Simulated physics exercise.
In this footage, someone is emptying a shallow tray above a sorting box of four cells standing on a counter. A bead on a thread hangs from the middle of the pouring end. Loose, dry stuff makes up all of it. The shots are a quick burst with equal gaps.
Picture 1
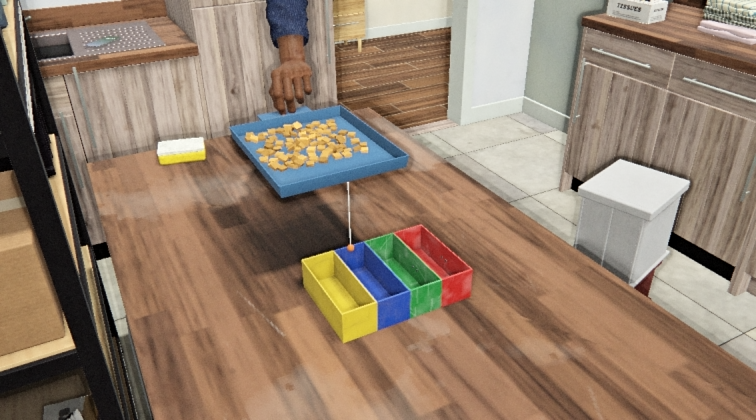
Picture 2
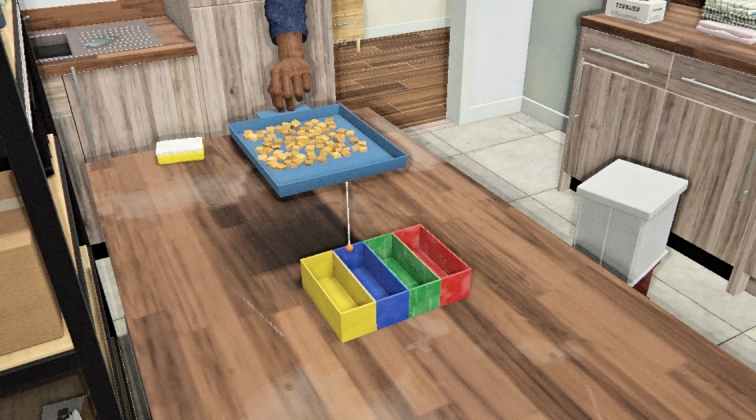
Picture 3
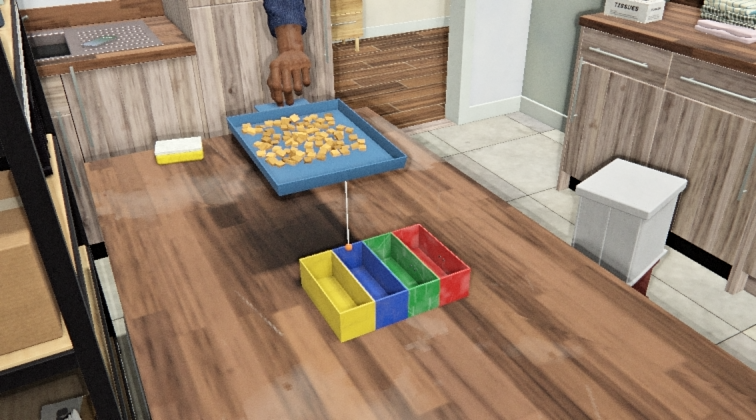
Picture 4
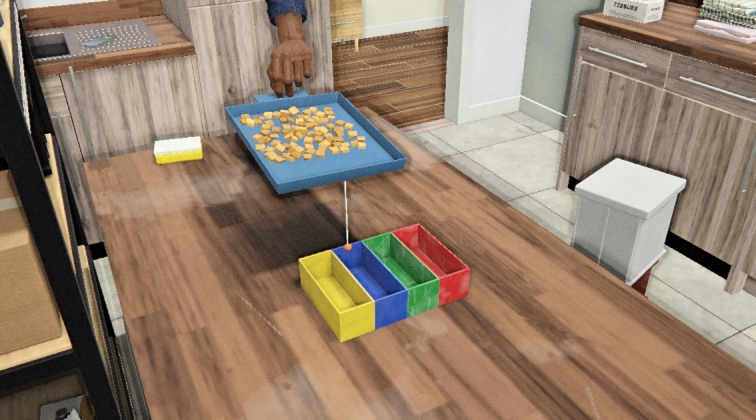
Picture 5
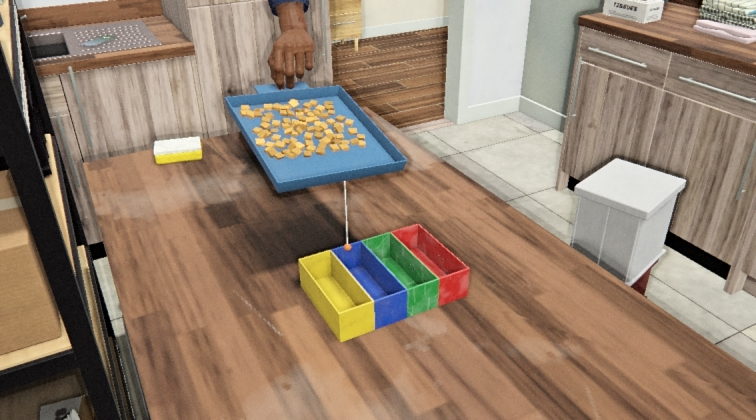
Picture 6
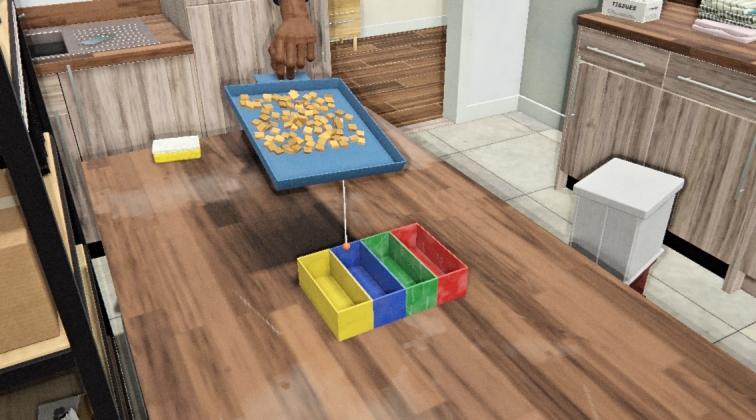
To begin with, a hand holds a blue tray of small golden cereal squares level above a yellow, blue, green and red sorting box on a wooden counter. The hand then gradually tilts the tray, its right corner dipping lowest, while the pieces stay on it.
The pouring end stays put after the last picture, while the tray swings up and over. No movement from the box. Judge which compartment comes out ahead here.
I would say the green compartment.
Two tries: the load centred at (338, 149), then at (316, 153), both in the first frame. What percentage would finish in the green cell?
Estimate: 60 % first, 50 % second.
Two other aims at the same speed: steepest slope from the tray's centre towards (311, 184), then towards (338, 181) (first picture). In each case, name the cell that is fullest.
The first time it is the yellow one, and the second time it is the cell in yellow.
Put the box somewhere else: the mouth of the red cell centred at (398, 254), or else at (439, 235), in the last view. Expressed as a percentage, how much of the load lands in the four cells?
First placement near 80 percent, second near 100 percent.
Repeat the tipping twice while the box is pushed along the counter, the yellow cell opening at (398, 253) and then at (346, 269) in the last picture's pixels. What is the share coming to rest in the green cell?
0% for the first placement, 60% for the second.
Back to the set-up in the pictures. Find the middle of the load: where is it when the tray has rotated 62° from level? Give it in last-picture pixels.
The load is centred around (369, 156).
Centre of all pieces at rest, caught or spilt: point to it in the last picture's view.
The centre comes to rest close to (396, 278).
Just after the last frame, tray tipped steeply; almost all on the tray; about a tenth falling or outside the box.
A moment on, tray tipped past a quarter turn; the larger part on the tray; just a few in the green cell; just a few in the red cell; just a few in the blue cell; about a tenth falling or outside the box.
Further on, tray tipped past a quarter turn; roughly half in the green cell; roughly a quarter in the red cell; roughly a quarter in the blue cell; about a tenth falling or outside the box.
When it is over, tray tipped past a quarter turn; roughly half in the green cell; roughly a quarter in the red cell; roughly a quarter in the blue cell; not one in the yellow cell; about a tenth outside the box.
